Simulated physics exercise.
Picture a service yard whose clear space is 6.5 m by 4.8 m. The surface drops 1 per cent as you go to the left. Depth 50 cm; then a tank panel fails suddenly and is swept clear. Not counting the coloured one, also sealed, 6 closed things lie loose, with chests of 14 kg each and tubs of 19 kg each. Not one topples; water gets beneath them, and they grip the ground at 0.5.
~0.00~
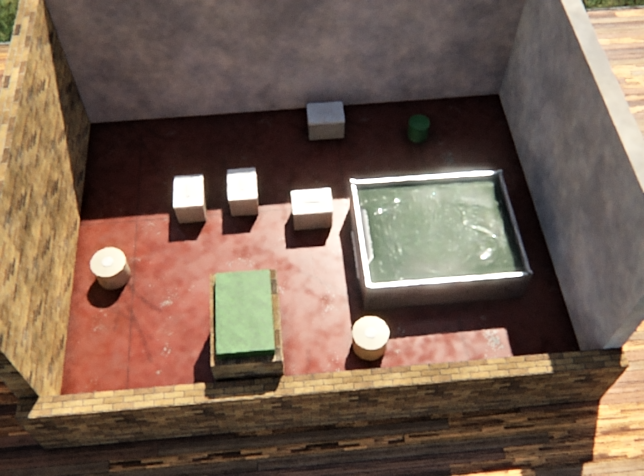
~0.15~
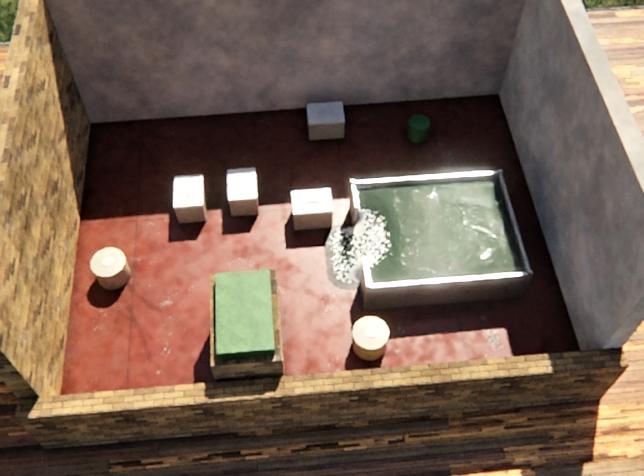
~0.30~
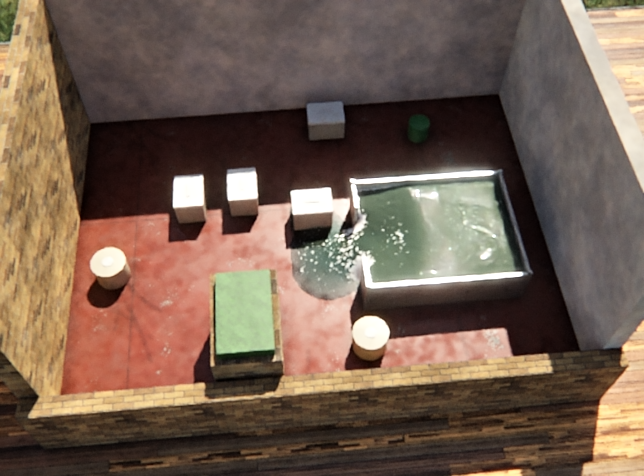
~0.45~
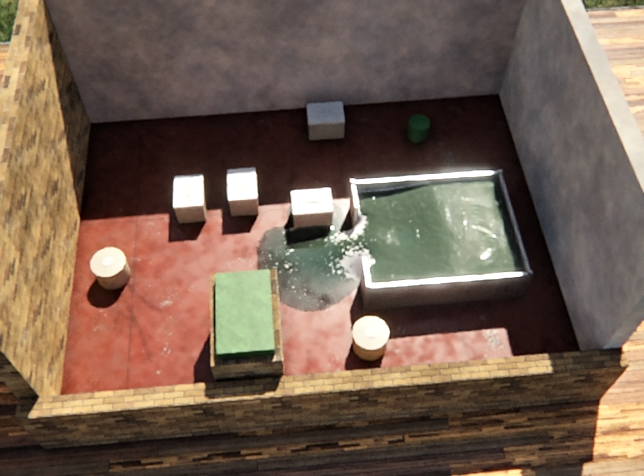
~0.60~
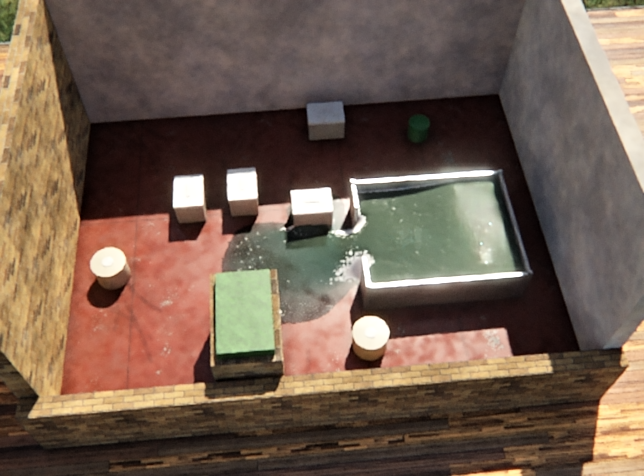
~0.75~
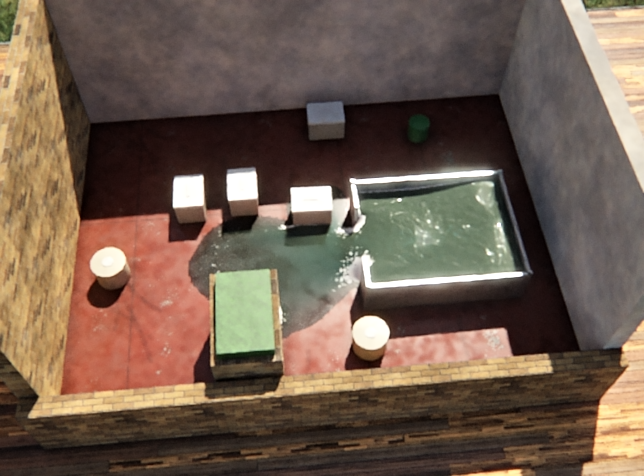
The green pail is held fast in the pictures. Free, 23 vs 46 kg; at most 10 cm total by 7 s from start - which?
Go light.
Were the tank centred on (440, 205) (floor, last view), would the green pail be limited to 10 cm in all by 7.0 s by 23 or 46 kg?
Well, in that case the lighter one is plenty.
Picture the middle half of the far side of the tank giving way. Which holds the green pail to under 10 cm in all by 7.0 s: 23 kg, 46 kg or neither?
Under that change, only the heavier pick does it.
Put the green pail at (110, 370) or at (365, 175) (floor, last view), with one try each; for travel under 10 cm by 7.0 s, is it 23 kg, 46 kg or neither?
In that order: The lighter suffices; the lighter suffices.
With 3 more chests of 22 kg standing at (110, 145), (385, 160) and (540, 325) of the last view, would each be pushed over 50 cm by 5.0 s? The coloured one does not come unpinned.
Taking them one by one: Above the mark; below the mark; below the mark.
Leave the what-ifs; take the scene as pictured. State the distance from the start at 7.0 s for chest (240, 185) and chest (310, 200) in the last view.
So the first is off by 80 centimetres, the second by 40 centimetres.
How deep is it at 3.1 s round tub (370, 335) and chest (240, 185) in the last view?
About 2 and 3 cm.
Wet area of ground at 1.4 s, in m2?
Wet area: Approx. 11.0 m2.
After 1.4 s the green pail would be 0 cm from its start with 23 kg and 0 cm from its start with 46 kg; 0 cm of water round it then.
After 3.1 s the green pail would be 0 cm from its start with 23 kg and 0 cm from its start with 46 kg; 0 cm of water round it then.
After 4.9 s the green pail would be 0 cm from its start with 23 kg and 0 cm from its start with 46 kg; 0 cm of water round it then.
After 7.0 s the green pail would be 0 cm from its start with 23 kg and 0 cm from its start with 46 kg; 1 cm of water round it then.
